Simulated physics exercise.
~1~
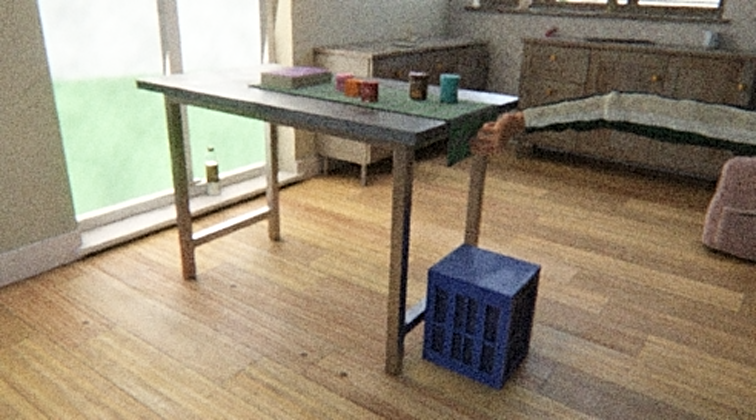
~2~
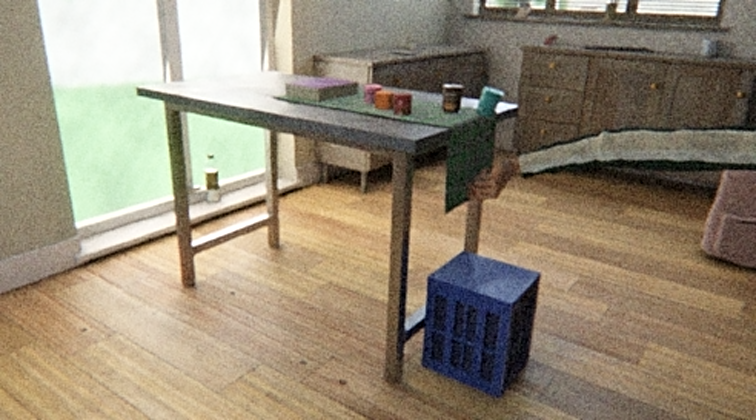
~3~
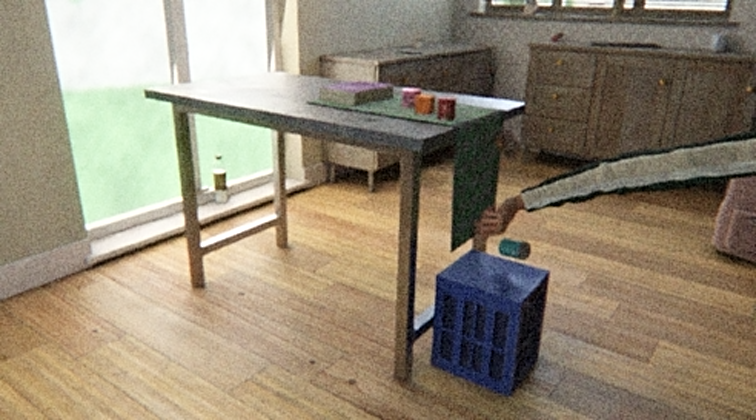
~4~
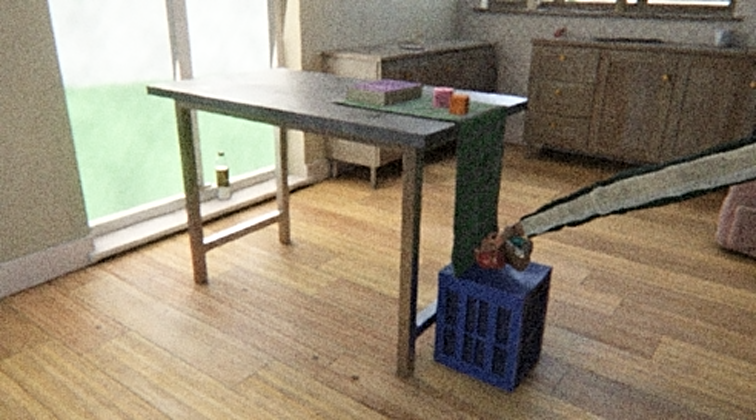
In a sunlit room with a wooden floor, seen from slightly above by a gently swaying camera, a grey table stands beside a tall window, with wooden cabinets behind. A green scarf runs along the tabletop, carrying a turquoise can, a brown can, a red pot and an orange cube, while a blue crate sits below its right end. A hand reaching in from the right pulls the scarf down over the edge. The turquoise can tips and falls first, then the brown can and the red pot follow. Finally the hem reaches the crate, with the orange cube still on the table.
